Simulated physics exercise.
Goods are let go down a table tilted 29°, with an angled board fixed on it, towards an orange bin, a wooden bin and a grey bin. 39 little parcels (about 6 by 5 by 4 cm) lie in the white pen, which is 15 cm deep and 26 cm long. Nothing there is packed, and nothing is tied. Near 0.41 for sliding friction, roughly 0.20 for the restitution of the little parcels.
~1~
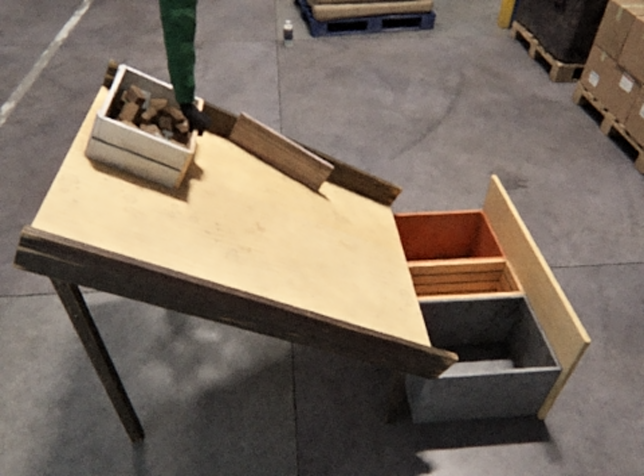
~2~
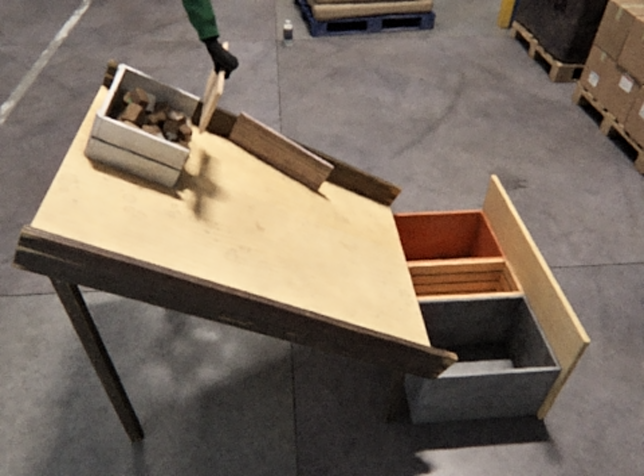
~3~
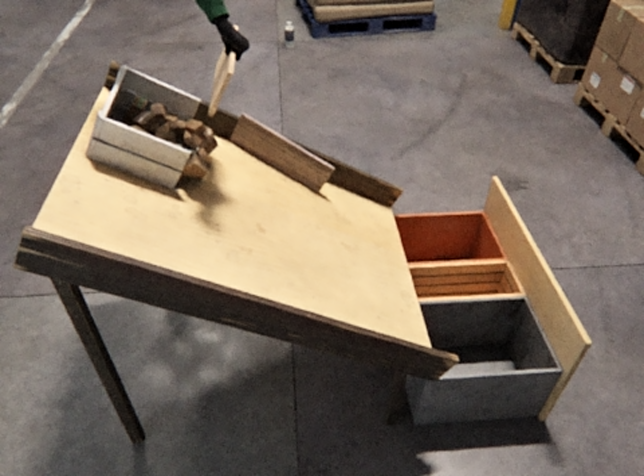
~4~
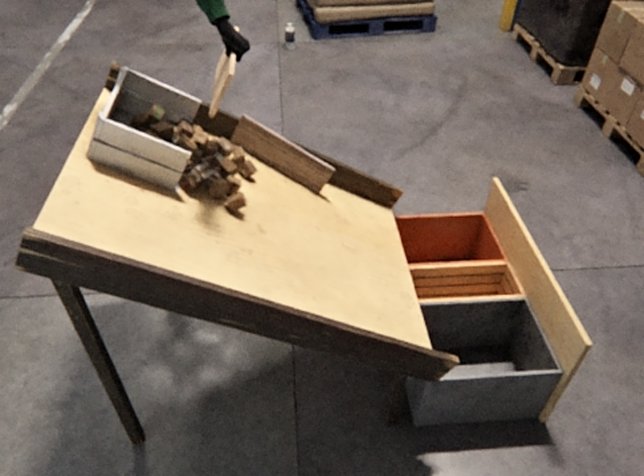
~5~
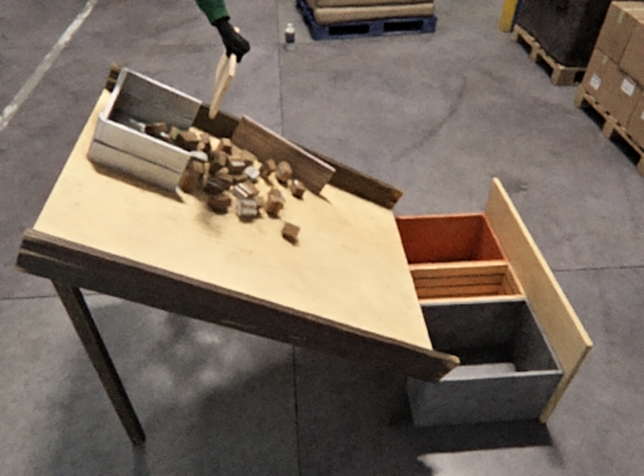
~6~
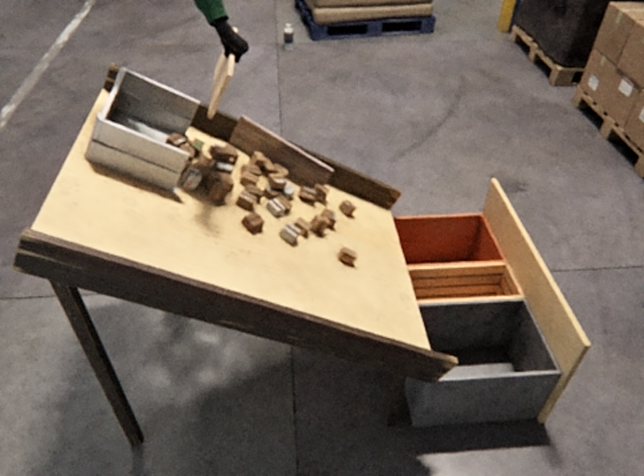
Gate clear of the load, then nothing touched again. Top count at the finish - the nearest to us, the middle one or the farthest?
Farthest away.
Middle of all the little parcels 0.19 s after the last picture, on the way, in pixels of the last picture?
Near (298, 203).
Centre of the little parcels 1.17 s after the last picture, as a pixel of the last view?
Roughly at pixel (460, 292).
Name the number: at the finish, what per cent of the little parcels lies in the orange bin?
Estimate: About 70 in a hundred.
Then, 0.19 s after the last picture, 1 still in the white pen, 36 on the slope and 2 in the air.
Then, 0.42 s after the last picture, 4 in the orange bin, 3 in the wooden bin, 28 on the slope and 4 in the air.
Then, 0.75 s after the last picture, 18 in the orange bin, 9 in the wooden bin, 8 on the slope and 4 in the air.
Final count (1.17 s after the last picture), 27 in the orange bin and 12 in the wooden bin.
